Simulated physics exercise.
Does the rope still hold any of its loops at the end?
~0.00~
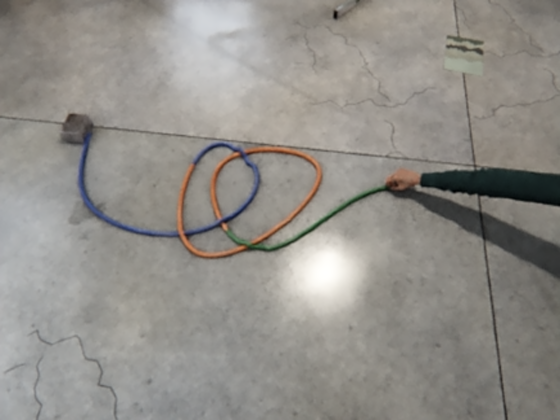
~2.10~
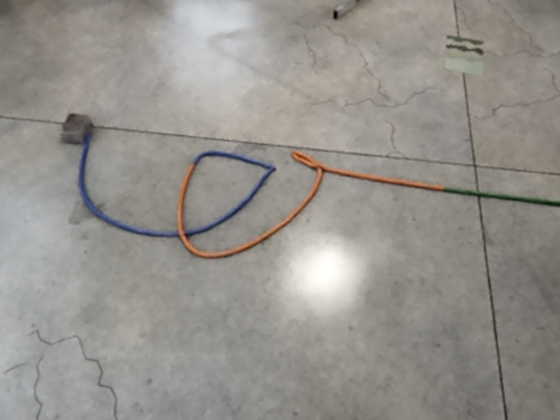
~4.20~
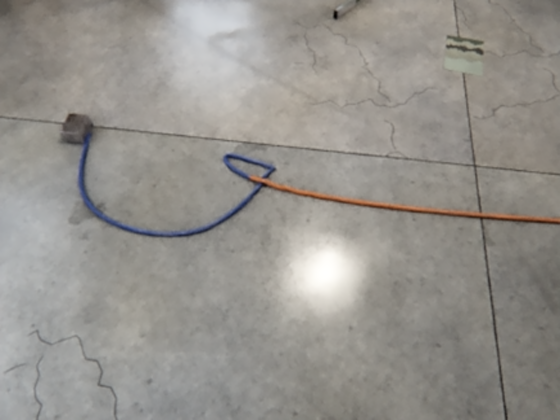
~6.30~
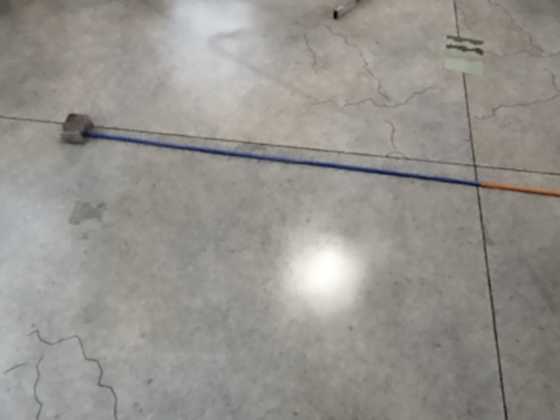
No, the loops come out as the rope is drawn to the right, and it ends up straight.
